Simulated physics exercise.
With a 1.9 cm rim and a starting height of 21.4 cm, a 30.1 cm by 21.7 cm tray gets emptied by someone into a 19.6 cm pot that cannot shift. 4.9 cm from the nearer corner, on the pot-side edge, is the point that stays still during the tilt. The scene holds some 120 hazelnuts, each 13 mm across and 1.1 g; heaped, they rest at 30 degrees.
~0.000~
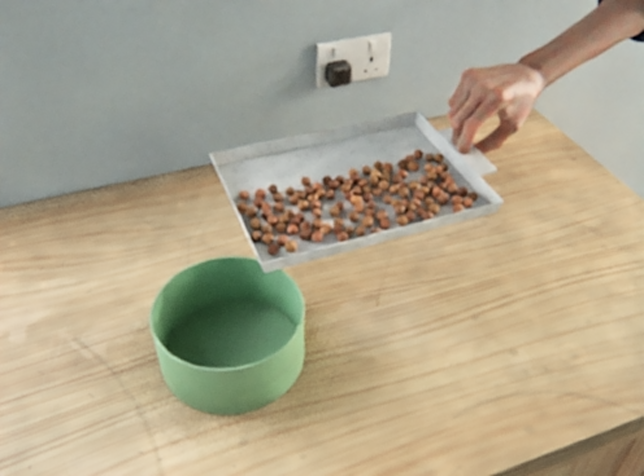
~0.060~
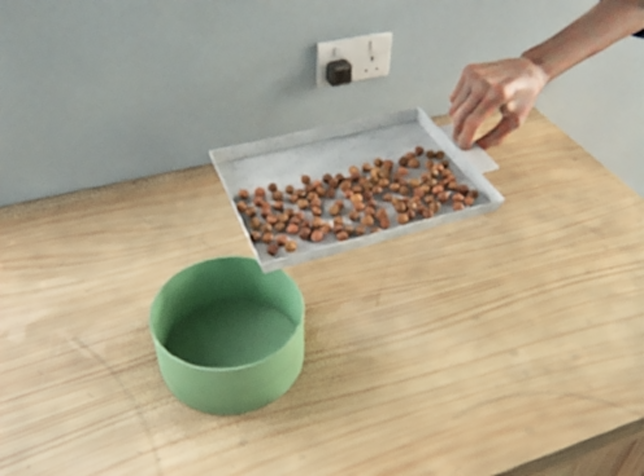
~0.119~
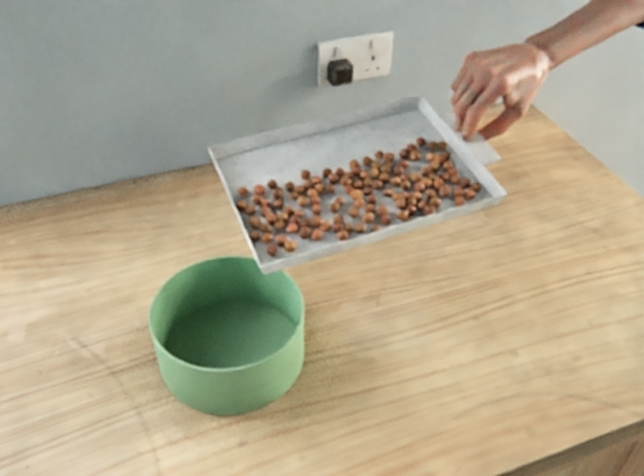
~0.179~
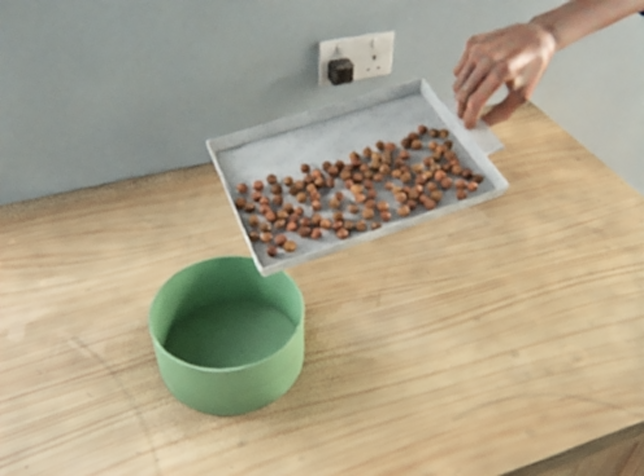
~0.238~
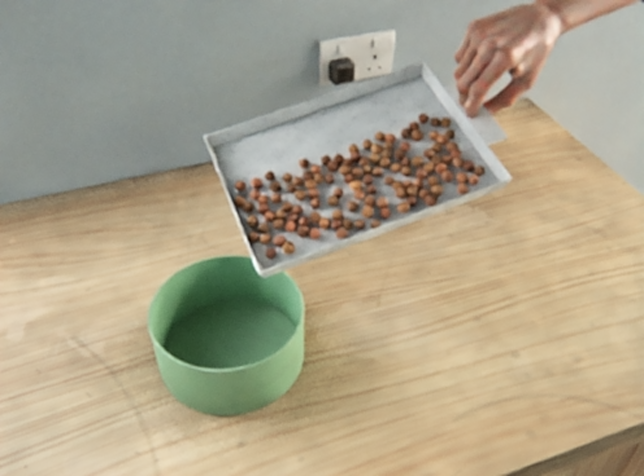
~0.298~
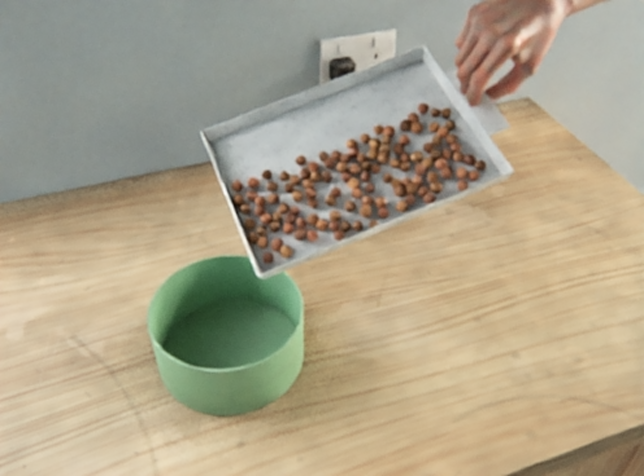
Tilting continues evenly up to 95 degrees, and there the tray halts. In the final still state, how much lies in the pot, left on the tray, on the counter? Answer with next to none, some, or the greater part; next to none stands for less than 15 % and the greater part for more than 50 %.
Pot: Some; left on the tray: Next to none; counter: The greater part.
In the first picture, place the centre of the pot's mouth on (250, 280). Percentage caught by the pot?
0 %.
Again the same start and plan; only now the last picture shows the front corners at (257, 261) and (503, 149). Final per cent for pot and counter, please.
Final per cent - pot 80, counter 20.
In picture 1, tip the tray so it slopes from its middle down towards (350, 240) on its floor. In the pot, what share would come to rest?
Roughly 25 % of the pieces.
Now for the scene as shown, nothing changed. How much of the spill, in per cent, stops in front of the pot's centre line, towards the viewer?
Roughly 100 per cent.
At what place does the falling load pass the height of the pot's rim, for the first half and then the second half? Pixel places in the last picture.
(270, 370) or so first, later (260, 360).
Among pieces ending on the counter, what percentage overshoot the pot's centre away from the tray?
About 50 percent of the spill.
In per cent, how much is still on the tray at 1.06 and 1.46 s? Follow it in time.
I'd say roughly 95, then roughly 0.
After 0.75 s, tilt 55 degrees; the tray holds 100 %, the pot 0 %.
Then, at 1.06 s, tilt 80 degrees; the tray holds 95 %, the pot 0 %.
After 1.46 s, tilt 95 degrees; the tray holds 0 %, the pot 40 %.
At rest (2.5 s), pot 45 %, tray 0 %, counter 55 %.
